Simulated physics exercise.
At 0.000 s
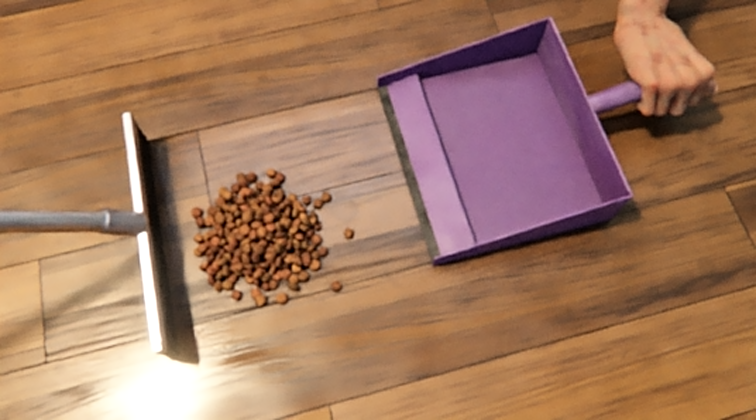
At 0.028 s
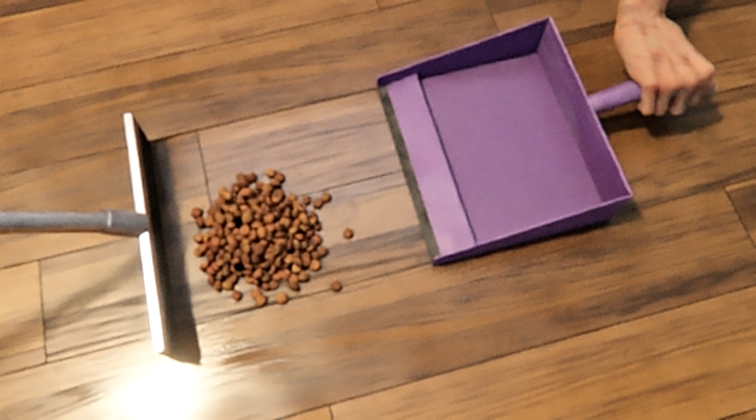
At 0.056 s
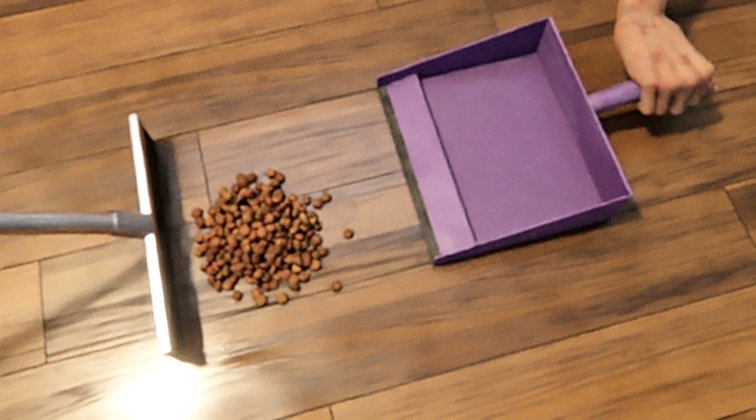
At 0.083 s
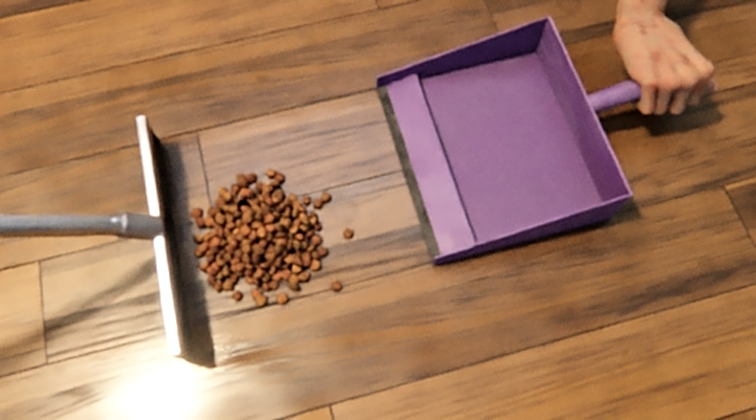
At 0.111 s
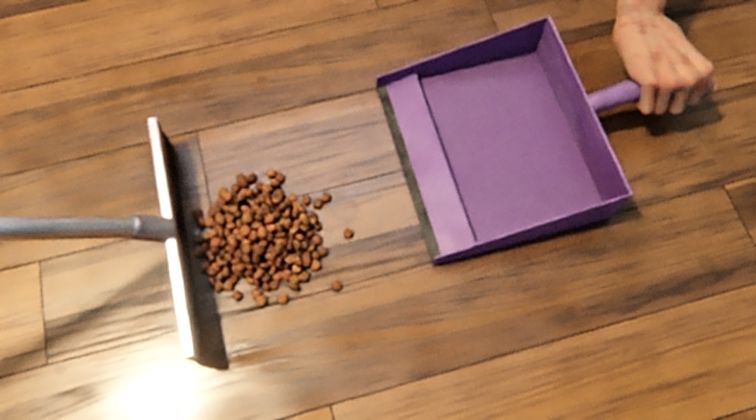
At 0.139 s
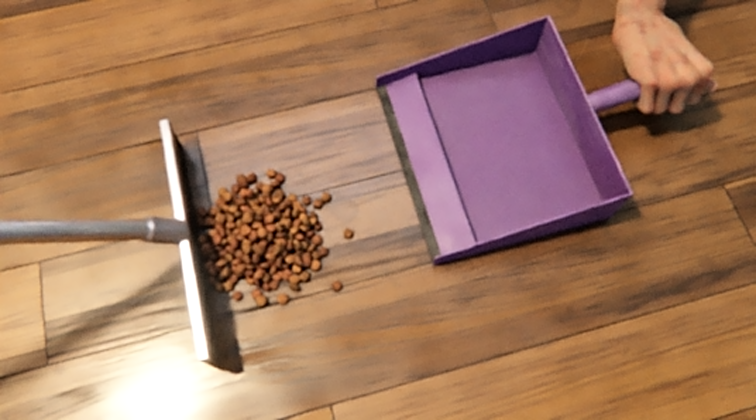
A squeegee on a grey handle starts at the left of a wooden floor, barely moving, then slides a short way rightward to the near edge of a heap of brown kibble. The heap looks almost unchanged, while a hand at the upper right grips a purple dustpan that stays still.
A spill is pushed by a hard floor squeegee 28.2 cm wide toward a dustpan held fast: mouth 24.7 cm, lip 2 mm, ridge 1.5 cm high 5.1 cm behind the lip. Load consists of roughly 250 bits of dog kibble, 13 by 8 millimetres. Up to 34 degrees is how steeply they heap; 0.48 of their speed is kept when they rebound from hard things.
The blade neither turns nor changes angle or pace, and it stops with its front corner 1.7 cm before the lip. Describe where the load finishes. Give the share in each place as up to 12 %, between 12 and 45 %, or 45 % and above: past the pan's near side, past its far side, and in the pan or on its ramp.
Near side: Between 12 and 45 %; far side: Up to 12 %; pan: Between 12 and 45 %.
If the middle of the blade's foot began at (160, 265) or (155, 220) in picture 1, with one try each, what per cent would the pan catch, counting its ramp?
Around 30 percent, then around 45 percent.
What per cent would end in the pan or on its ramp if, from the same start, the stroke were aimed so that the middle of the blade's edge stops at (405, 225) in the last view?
Some 60 per cent.
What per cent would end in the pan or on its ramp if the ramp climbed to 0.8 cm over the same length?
That would give something like 45 per cent.
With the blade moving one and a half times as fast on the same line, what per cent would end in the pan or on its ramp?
Then roughly 40 per cent.
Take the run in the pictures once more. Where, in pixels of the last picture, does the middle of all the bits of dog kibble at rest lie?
Around (434, 229).
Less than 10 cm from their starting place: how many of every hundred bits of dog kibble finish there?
Near 5 per cent.
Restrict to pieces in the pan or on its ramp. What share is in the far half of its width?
About 10 %.
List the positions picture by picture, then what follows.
In the first frame, blade from (160, 349) to (130, 121), moved 0.0 cm, 0 of the pieces shifted so far; middle of the pieces at (260, 237); pan at (504, 147).
In the second frame, blade from (163, 350) to (132, 122), moved 0.2 cm, 0 of the pieces shifted so far; middle of the pieces at (260, 237).
In the third frame, blade from (169, 351) to (137, 123), moved 0.8 cm, 0 of the pieces shifted so far; middle of the pieces at (260, 237).
In the fourth frame, blade from (178, 353) to (144, 124), moved 1.8 cm, 0 of the pieces shifted so far; middle of the pieces at (260, 237).
In the fifth frame, blade from (191, 355) to (156, 126), moved 3.1 cm, 0 of the pieces shifted so far; middle of the pieces at (260, 237).
In the sixth frame, blade from (206, 358) to (167, 128), moved 4.6 cm, 6 of the pieces shifted so far; middle of the pieces at (260, 237); pan at (503, 146). The blade's pace is about 0.51 m/s, heading 25 degrees towards the viewer's side.
After 0.39 s, middle of the blade 14 cm from the lip; 0 % over the lip, far side 0 %, near side 10 %.
After 0.57 s, middle of the blade 6 cm from the lip; 0 % over the lip, far side 0 %, near side 25 %.
After 0.86 s, middle of the blade 2 cm from the lip; 40 % over the lip, far side 0 %, near side 30 %.
At rest (1.3 s), near side 30 %, far side 0 %, pan 40 %, in front of the lip or behind the blade 30 %.
